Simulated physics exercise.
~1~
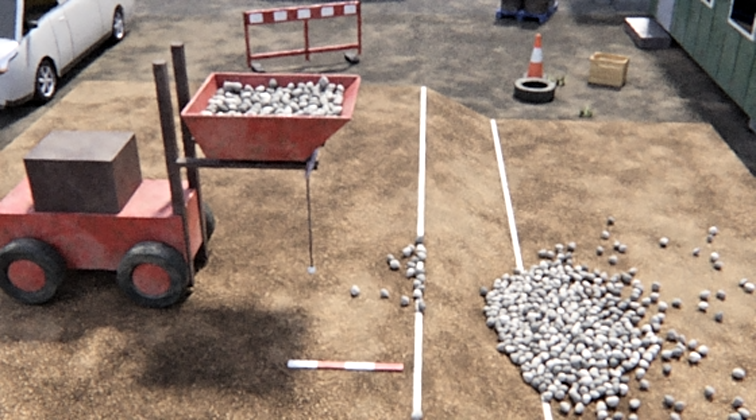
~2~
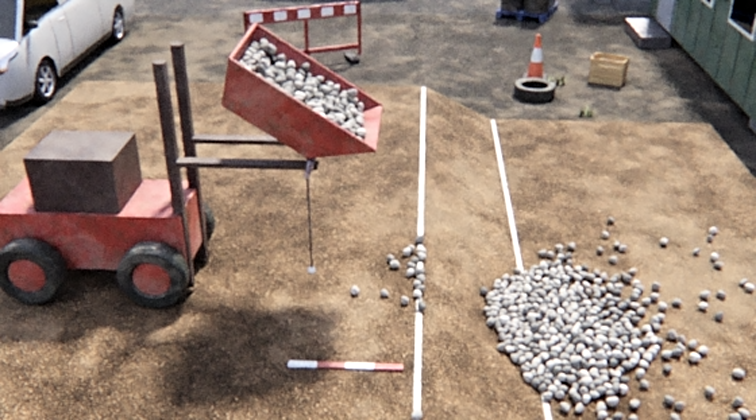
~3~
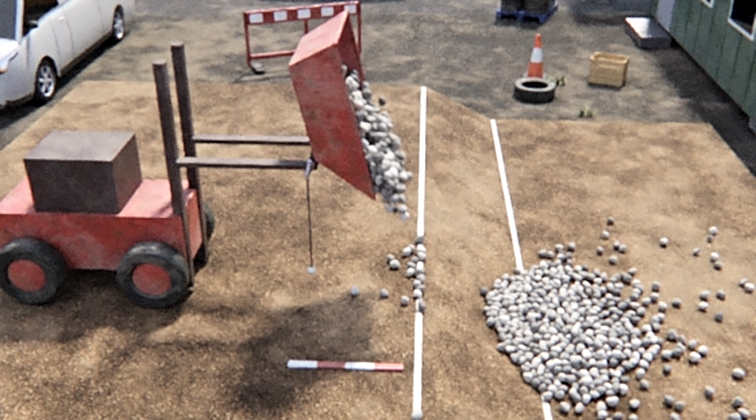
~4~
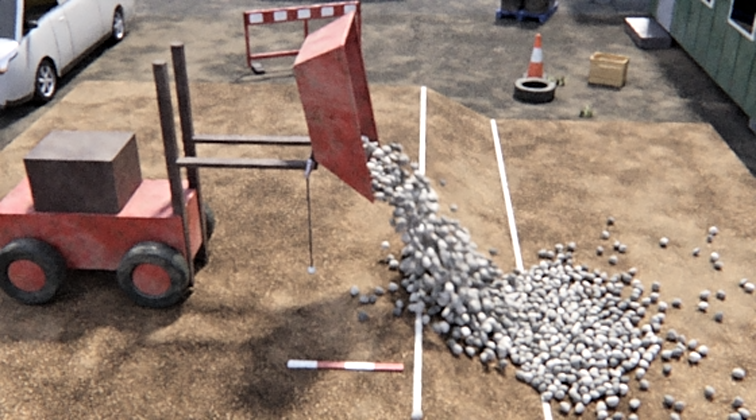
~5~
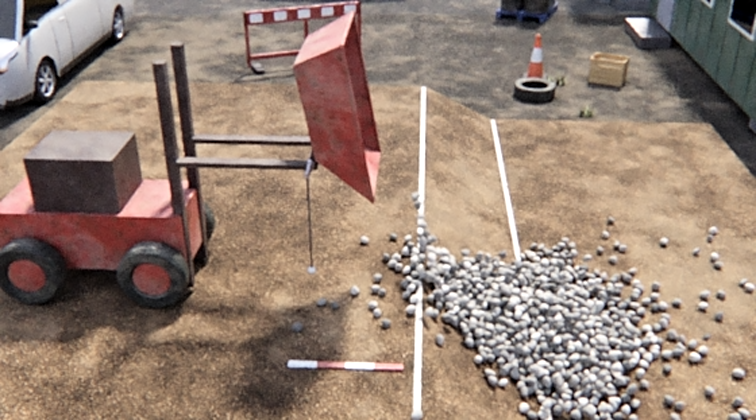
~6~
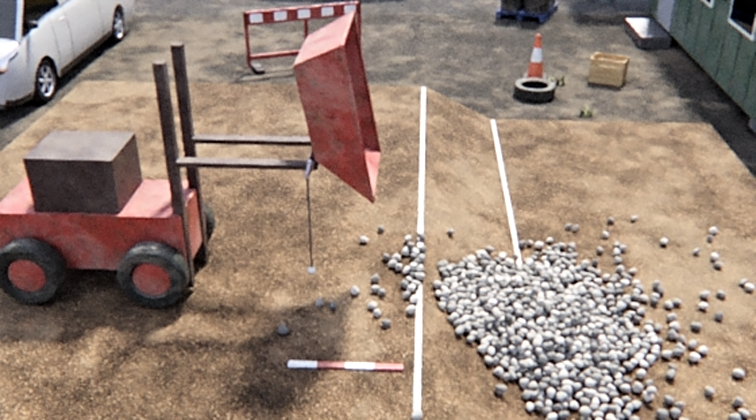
A red fork truck with a dark block on its back stands at the left of a brown dirt yard, seen from above, holding up a red skip full of grey and white stones. Two white lines mark a bank to its right, where an earlier heap lies loose, with a white car, a barrier and an orange cone behind. The skip tips steeply to the right, and the stones slide to its lip. They pour out in a thick stream down the bank and run into the old heap. The skip ends empty and still tilted, above a broader pile spread across the slope and its foot.
